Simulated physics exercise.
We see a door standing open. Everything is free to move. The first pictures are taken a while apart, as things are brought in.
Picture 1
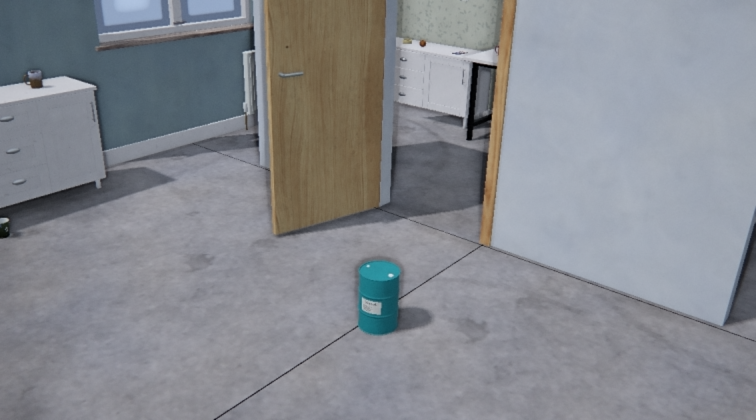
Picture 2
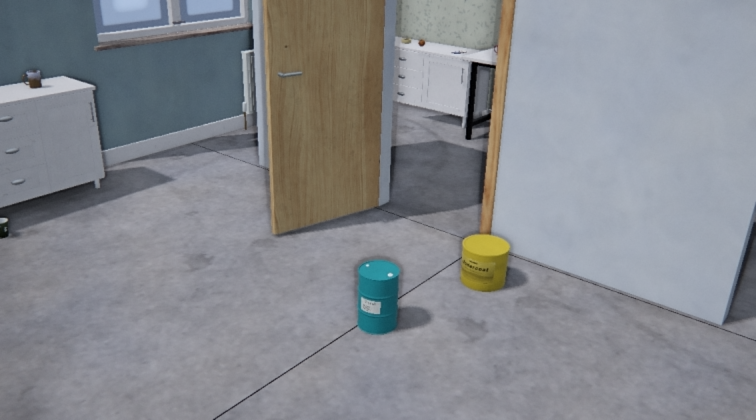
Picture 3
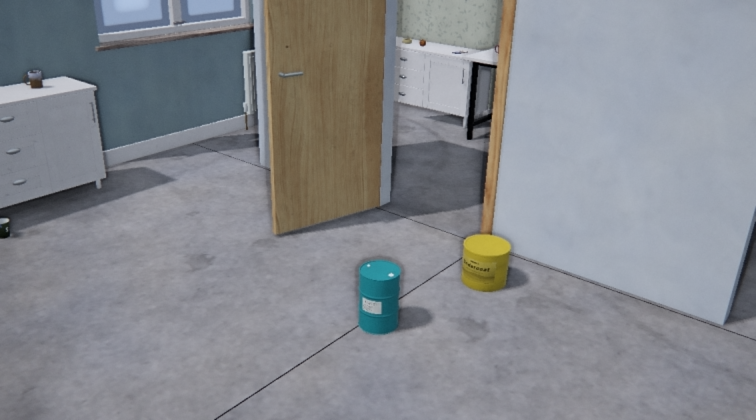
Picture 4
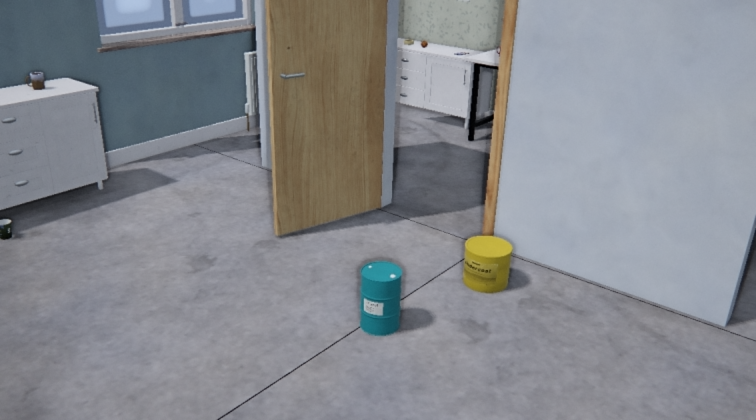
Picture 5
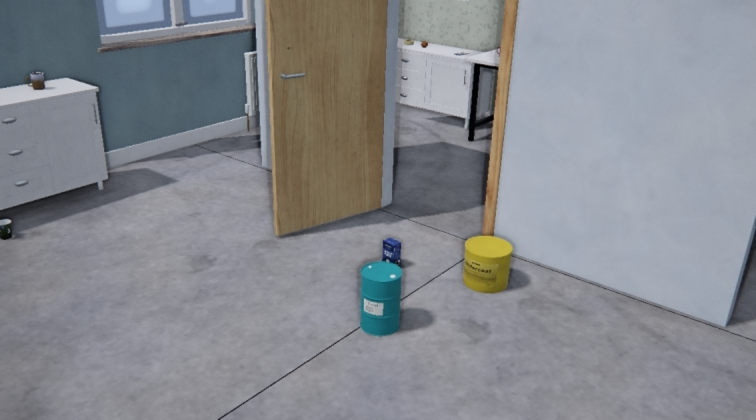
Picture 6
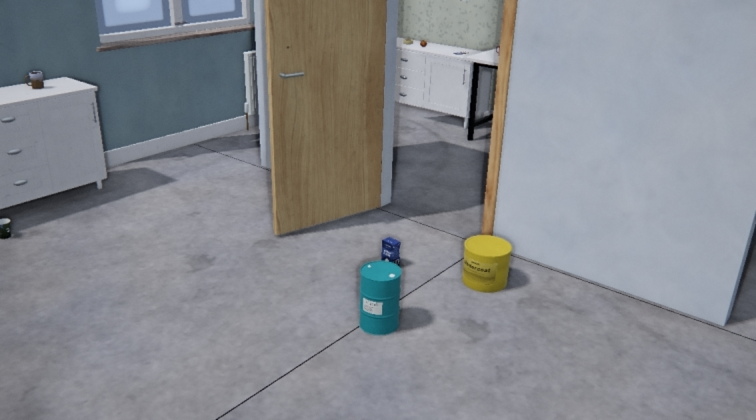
In a room with a grey floor and blue-green walls, a wooden door stands wide open behind a turquoise canister. A yellow pail appears to the right of the canister, near the door frame, and later a small blue carton appears just behind the canister. The door stays still throughout.
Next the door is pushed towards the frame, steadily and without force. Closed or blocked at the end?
The door shuts.
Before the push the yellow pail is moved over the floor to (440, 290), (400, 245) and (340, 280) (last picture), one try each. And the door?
First, it closes; second, it jams; third, it closes.
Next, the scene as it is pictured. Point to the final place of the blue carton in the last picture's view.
Around (456, 255).
Then, 0.70 s on from there, open by 64°.
Then, 1.00 s on from there, open by 35°; blue carton shifted well along near (431, 255).
Then, 1.20 s on from there, open by 15°; blue carton turned 17° from how it was put near (459, 255).
In the end, open by 0°; moved from the start, blue carton; the other 2 unmoved. At the end, from the last picture's camera, blue carton near (456, 255).
